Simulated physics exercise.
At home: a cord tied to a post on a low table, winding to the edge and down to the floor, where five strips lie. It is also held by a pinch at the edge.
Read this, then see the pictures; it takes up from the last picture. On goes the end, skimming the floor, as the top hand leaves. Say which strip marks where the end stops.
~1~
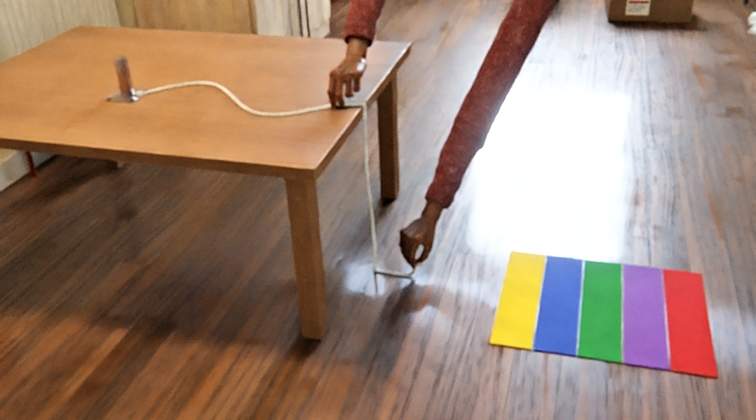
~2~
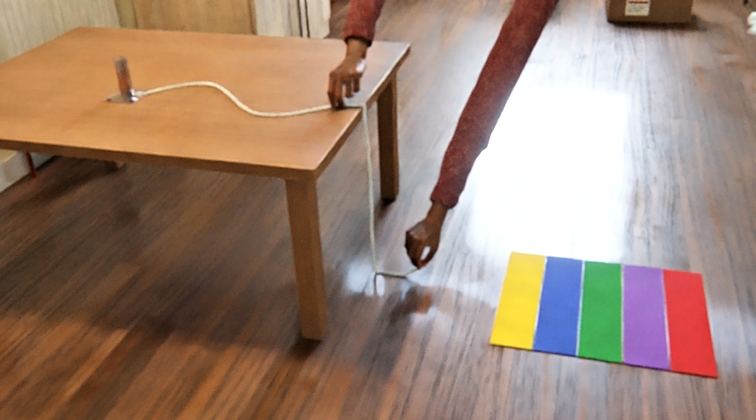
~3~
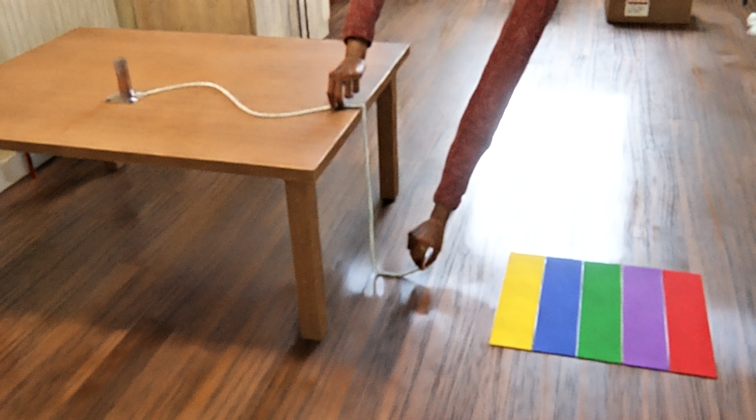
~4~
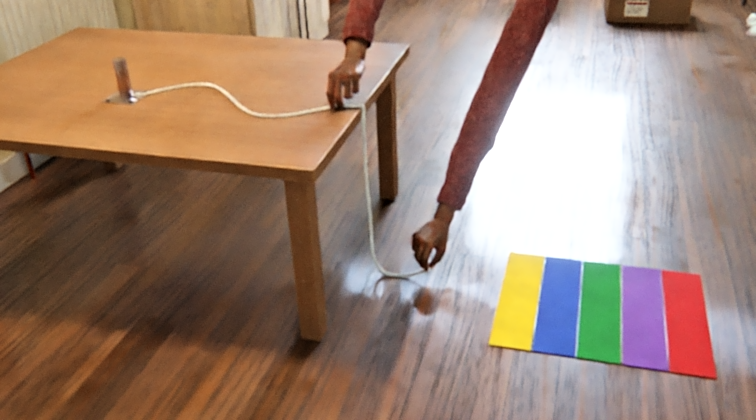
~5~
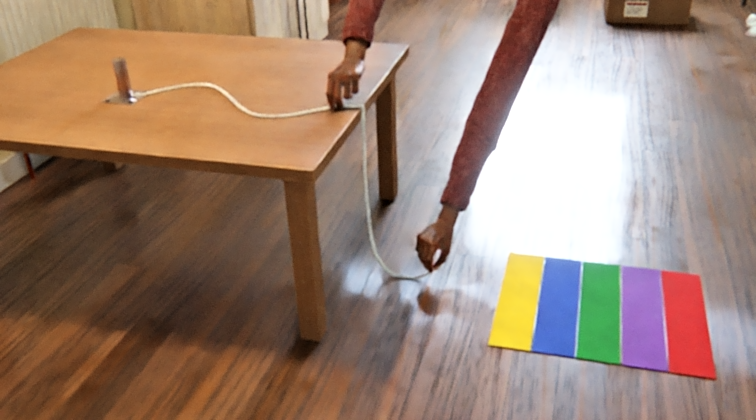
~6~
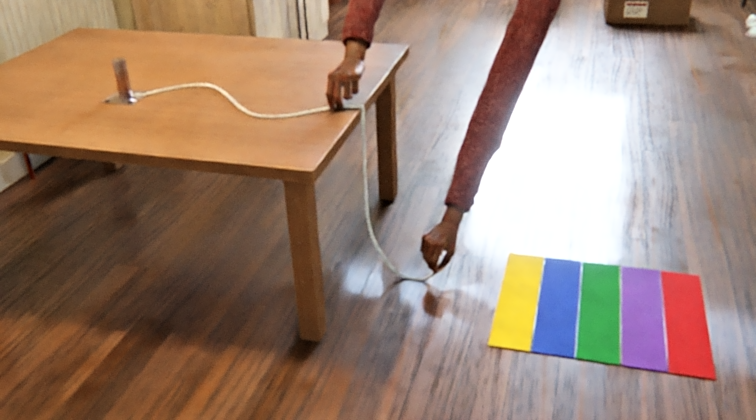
The green strip marks it.
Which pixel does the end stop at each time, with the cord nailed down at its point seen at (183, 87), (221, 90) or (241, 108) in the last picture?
In order of the tries: About (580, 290), about (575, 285), about (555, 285).
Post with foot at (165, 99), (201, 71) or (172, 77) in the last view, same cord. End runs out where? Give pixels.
About (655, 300), then (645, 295), then (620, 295).
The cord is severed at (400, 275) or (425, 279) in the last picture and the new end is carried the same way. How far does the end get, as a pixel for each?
Try 1: (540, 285); try 2: (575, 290).
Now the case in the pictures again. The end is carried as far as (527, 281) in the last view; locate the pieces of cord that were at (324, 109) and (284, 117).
You'll find them at (364, 128) and (334, 109).
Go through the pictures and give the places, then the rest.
In the first frame, end (415, 265); yellow (514, 327); blue (557, 333); green (600, 339); purple (646, 346); red (692, 353).
In the second frame, end (421, 266); cord through (174, 87) (231, 97) (280, 115) (361, 107) (371, 185) (373, 252).
In the third frame, end (425, 267).
In the fourth frame, end (429, 268); cord through (173, 88) (230, 98) (279, 116) (360, 108) (367, 186) (373, 253).
In the fifth frame, end (433, 269).
In the sixth frame, end (438, 270); cord through (172, 89) (230, 98) (278, 117) (359, 109) (365, 187) (380, 253).
Soon after, end near (527, 281); over yellow.
After that, end near (573, 287); over blue.
At the stop, end near (601, 291); over green. The green one.
